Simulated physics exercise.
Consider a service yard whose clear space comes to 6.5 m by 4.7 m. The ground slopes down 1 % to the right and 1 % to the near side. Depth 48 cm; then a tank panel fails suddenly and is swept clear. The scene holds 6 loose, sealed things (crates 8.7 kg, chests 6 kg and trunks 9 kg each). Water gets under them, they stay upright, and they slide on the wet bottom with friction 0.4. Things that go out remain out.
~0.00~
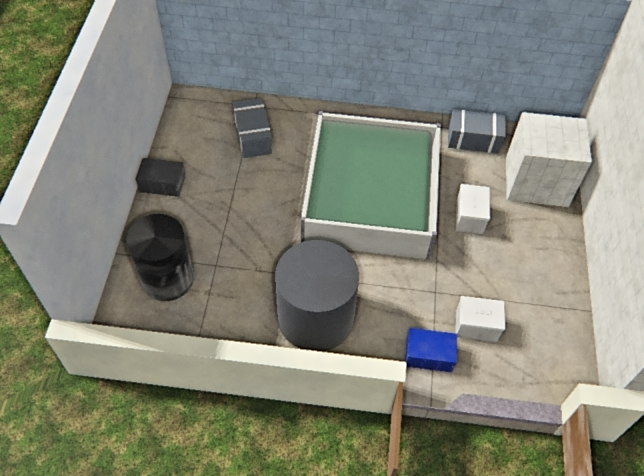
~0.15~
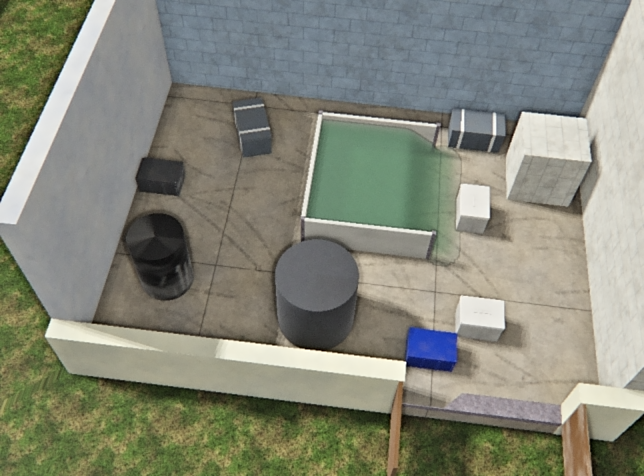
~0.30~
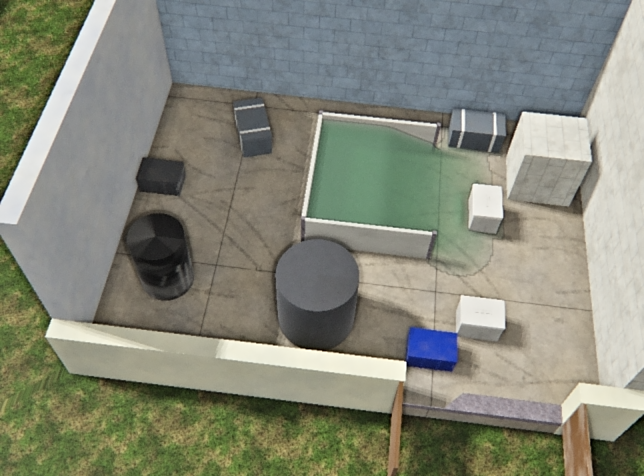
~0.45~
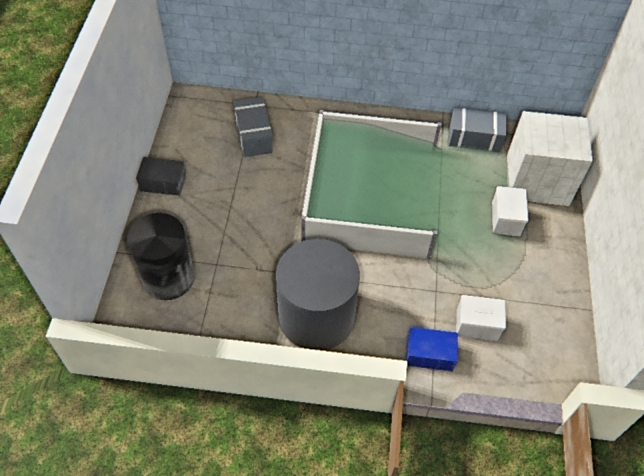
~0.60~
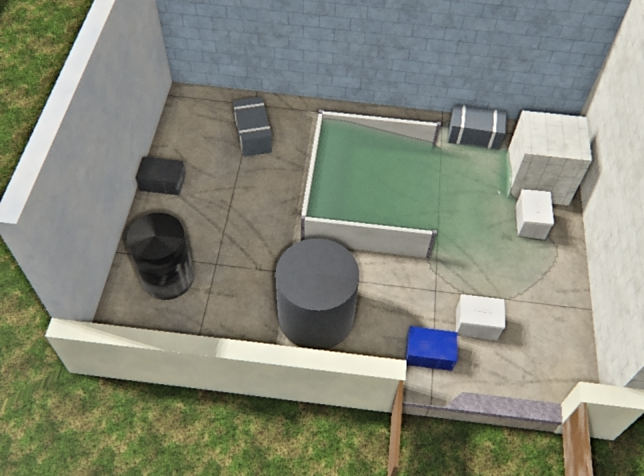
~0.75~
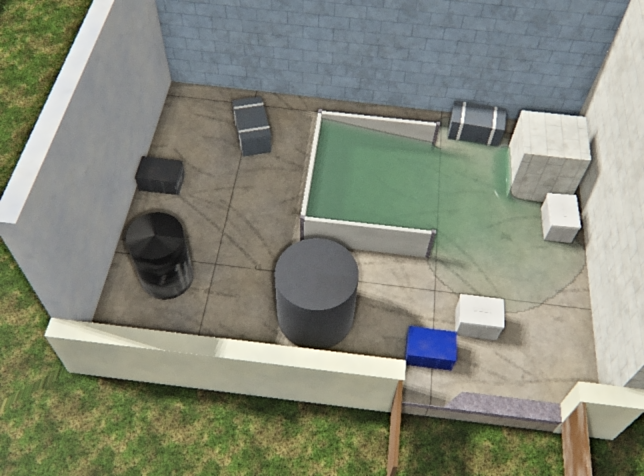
In a walled yard, the right side of a square pool of green water opened, and the water spread across the paving, pushing a small white box to the right past a larger white block.
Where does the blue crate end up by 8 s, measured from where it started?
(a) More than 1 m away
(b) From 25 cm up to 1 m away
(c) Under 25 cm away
Answer: B.
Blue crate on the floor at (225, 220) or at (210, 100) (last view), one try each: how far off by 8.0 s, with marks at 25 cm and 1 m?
At the first spot it keeps its position; at the second it winds up far off.
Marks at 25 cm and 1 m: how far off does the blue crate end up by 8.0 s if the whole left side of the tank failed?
Outcome for the blue crate: Long-distance displacement.
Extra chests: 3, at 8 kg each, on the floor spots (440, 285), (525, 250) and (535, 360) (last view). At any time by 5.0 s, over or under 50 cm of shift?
Taking them in order: Not far enough, far enough and far enough.
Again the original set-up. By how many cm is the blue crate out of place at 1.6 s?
About 0 cm out of place.
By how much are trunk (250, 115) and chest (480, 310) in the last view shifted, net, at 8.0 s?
Taking them in turn, the shifts are 120 cm and 80 cm.
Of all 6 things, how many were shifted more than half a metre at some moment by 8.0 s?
That adds up to 6.
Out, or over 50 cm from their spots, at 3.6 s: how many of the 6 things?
That would be 2.
After 1.6 s the blue crate is near (432, 343), 0.0 m from its start, aground; 0 of 6 are out; 1 afloat.
After 3.6 s the blue crate is near (423, 341), 0.1 m from its start, aground; 0 of 6 are out; 2 afloat.
After 5.6 s the blue crate is near (377, 323), 0.7 m from its start, aground; 0 of 6 are out; 3 afloat.
After 8.0 s the blue crate is near (377, 324), 0.7 m from its start, aground; 0 of 6 are out; 2 afloat.
